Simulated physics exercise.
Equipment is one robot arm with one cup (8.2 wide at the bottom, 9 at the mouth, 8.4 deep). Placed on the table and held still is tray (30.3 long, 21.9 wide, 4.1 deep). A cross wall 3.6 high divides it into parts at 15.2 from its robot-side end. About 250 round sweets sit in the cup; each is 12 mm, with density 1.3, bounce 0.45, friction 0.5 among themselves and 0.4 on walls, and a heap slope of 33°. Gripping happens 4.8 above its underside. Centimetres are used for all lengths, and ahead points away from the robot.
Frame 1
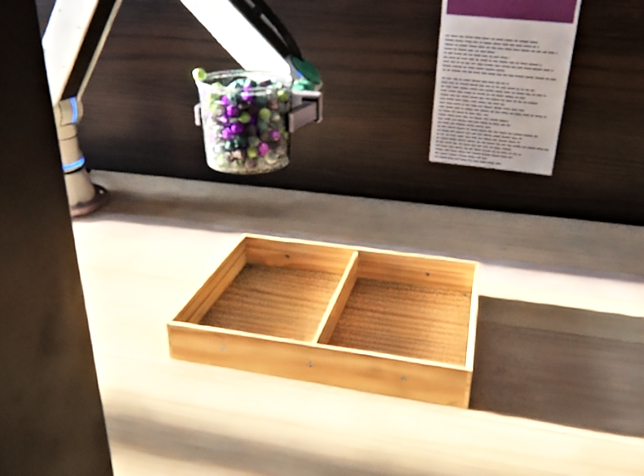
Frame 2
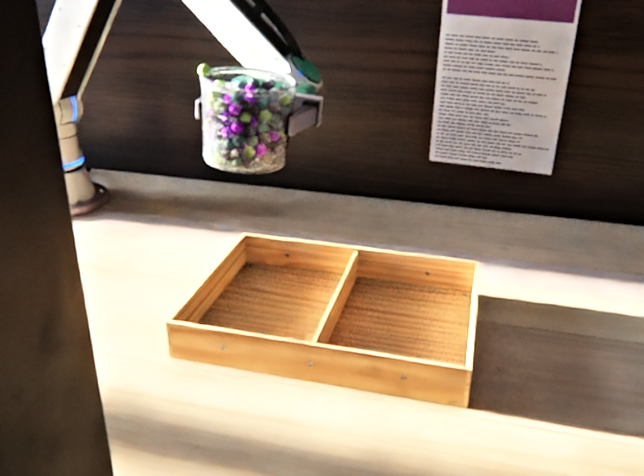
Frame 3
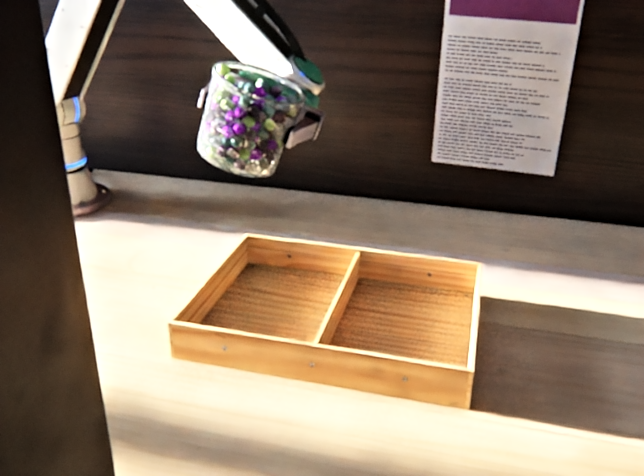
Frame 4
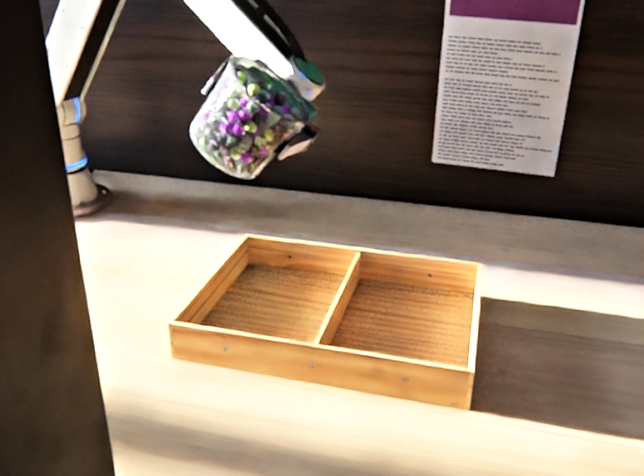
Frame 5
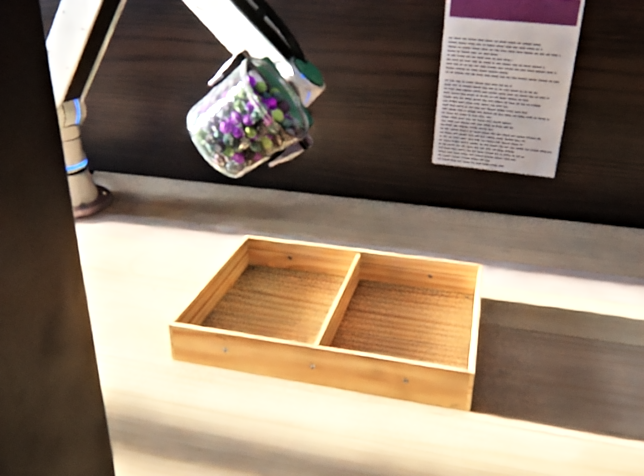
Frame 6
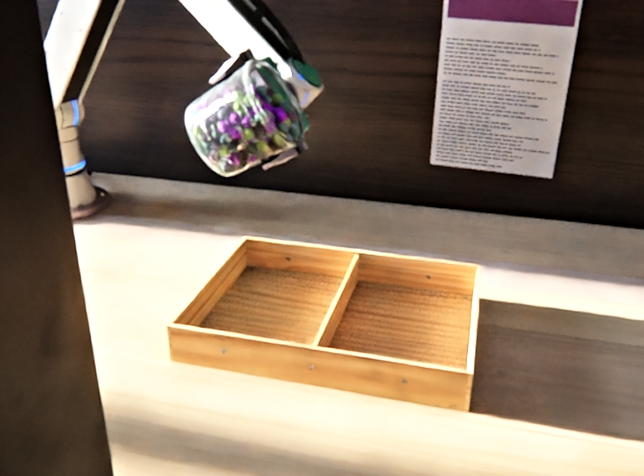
A pale tabletop against a dark wood-grained wall is seen from slightly above, with a dark vertical edge at the left and a printed sheet with a purple band at upper right. A white and black robot arm holds a clear cup of purple, green and pale round sweets above a two-part wooden tray. The arm steadily tilts the cup well over, its contents staying inside, while the tray and view remain still.
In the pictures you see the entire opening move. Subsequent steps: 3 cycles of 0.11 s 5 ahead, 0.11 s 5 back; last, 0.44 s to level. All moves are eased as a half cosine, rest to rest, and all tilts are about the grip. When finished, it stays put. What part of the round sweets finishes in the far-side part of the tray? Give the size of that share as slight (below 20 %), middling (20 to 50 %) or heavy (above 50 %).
Middling.
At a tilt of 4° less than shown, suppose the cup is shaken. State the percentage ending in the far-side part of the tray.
About 35 per cent.
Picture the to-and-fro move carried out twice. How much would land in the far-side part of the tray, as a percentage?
In that case some 35 per cent.
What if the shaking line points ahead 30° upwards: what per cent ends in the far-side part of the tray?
It comes to near 60 percent.
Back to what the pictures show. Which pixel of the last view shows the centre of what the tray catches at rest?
(408, 333).
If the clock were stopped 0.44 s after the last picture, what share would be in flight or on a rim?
Reading at that time: Some 9 per cent.
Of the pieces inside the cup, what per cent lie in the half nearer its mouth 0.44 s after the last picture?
60 %.
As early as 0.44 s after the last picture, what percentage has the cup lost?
About 40 per cent so far.
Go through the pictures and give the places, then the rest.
In the first frame, cup middle at (248, 122), level; upper third of the load around (248, 100), from x 200 to 285, top at y 75; 253 in the cup.
In the second frame, cup middle at (247, 121), tilted 6° forward; upper third of the load around (246, 99), from x 205 to 285, top at y 70.
In the third frame, cup middle at (248, 122), tilted 20° forward; upper third of the load around (247, 101), from x 210 to 290, top at y 70.
In the fourth frame, cup middle at (247, 121), tilted 38° forward; upper third of the load around (245, 102), from x 200 to 295, top at y 75.
In the fifth frame, cup middle at (246, 121), tilted 52° forward; upper third of the load around (245, 102), from x 200 to 295, top at y 80.
In the sixth frame, cup middle at (244, 122), tilted 58° forward; upper third of the load around (241, 104), from x 200 to 295, top at y 85; 253 in the cup.
Then, 0.44 s after the last picture, tilted 58° forward, highest piece 26 above the table; 152 in the cup, 65 in the far-side part, 12 in the robot-side part, 24 in flight or on a rim.
Then, 0.88 s after the last picture, tilted 29° forward, highest piece 25 above the table; 117 in the cup, 102 in the far-side part, 30 in the robot-side part, 1 on the table or floor, 3 in flight or on a rim.
Then, 1.30 s after the last picture, level, highest piece 26 above the table; 117 in the cup, 105 in the far-side part, 29 in the robot-side part, 2 on the table or floor.
Then, 2.35 s after the last picture, level, highest piece 25 above the table; 117 in the cup, 105 in the far-side part, 29 in the robot-side part, 2 on the table or floor.
Final count, 117 in the cup, 105 in the far-side part, 29 in the robot-side part, 2 on the table or floor. That is 42 % in the far-side part of the tray.
